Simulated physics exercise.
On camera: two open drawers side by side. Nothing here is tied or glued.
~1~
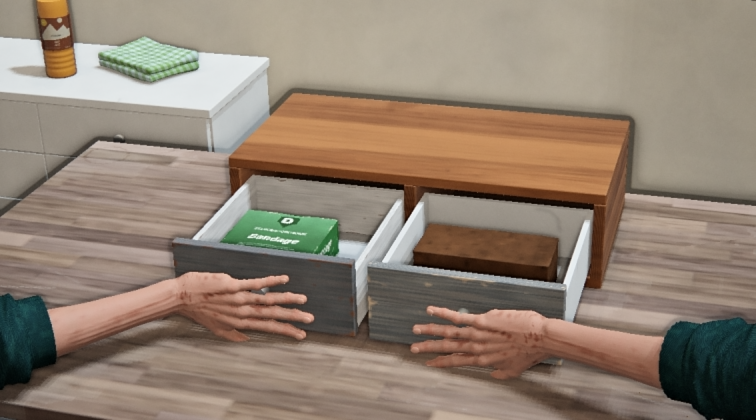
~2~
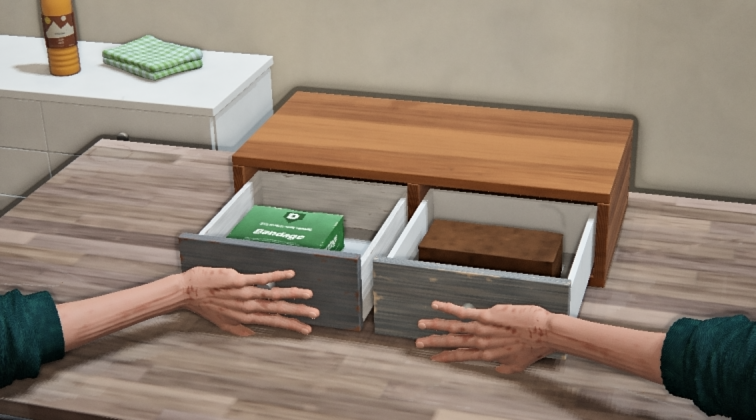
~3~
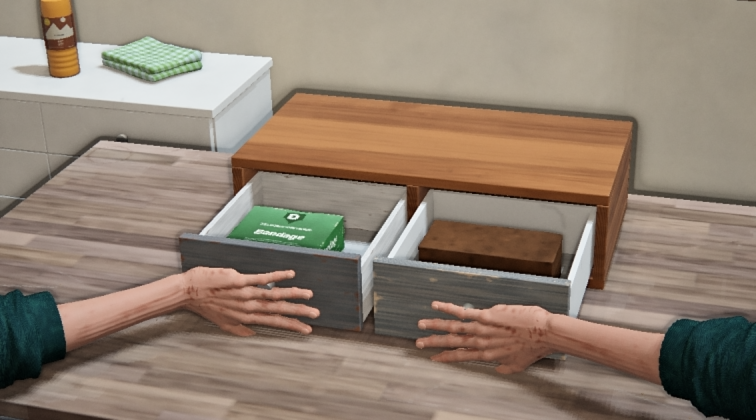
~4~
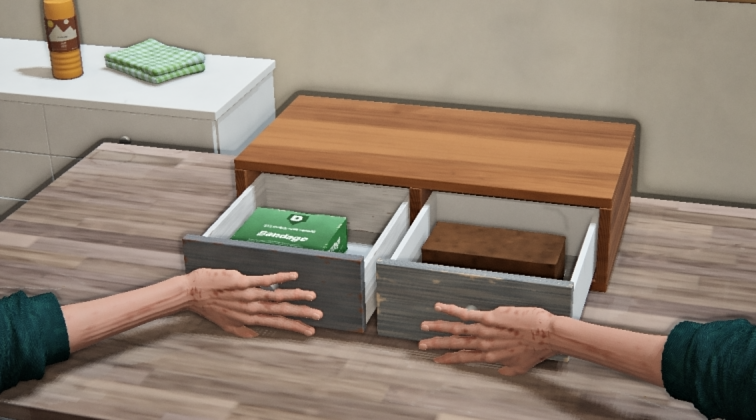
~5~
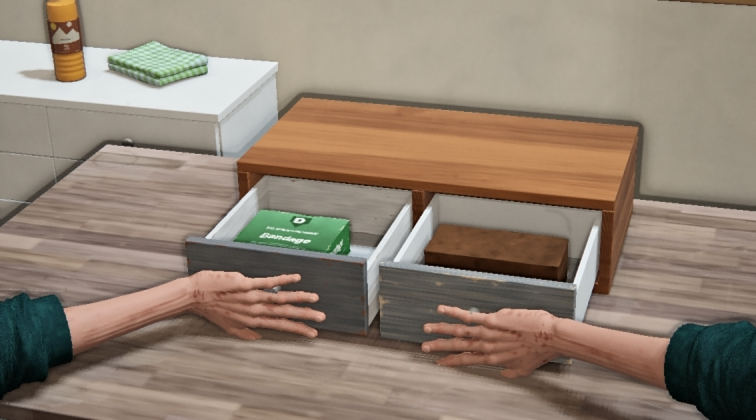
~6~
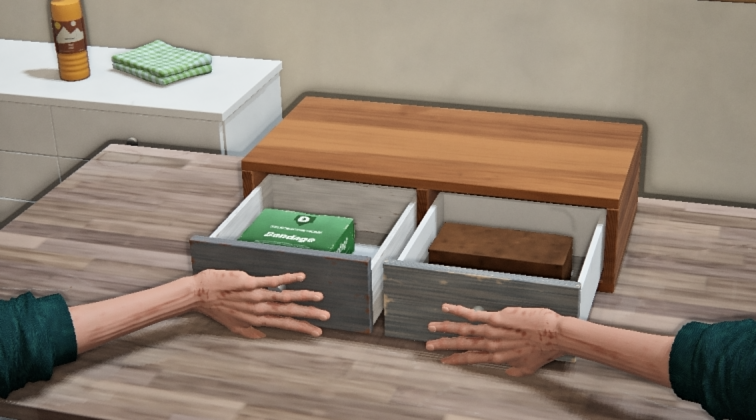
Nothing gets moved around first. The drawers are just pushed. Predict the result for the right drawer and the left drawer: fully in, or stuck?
Right drawer: Fully in. Left drawer: Fully in.
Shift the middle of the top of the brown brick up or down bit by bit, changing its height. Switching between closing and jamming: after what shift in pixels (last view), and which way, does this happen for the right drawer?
Up, by 24 pixels.
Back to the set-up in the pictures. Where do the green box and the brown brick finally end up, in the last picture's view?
The green box ends at (346, 185) and the brown brick at (533, 196).
Then, 0.46 s on from there, right drawer starting in; left drawer about half in.
Then, 0.78 s on from there, right drawer about half in; left drawer nearly in.
In the end, the right drawer shuts flush; the left drawer shuts flush.
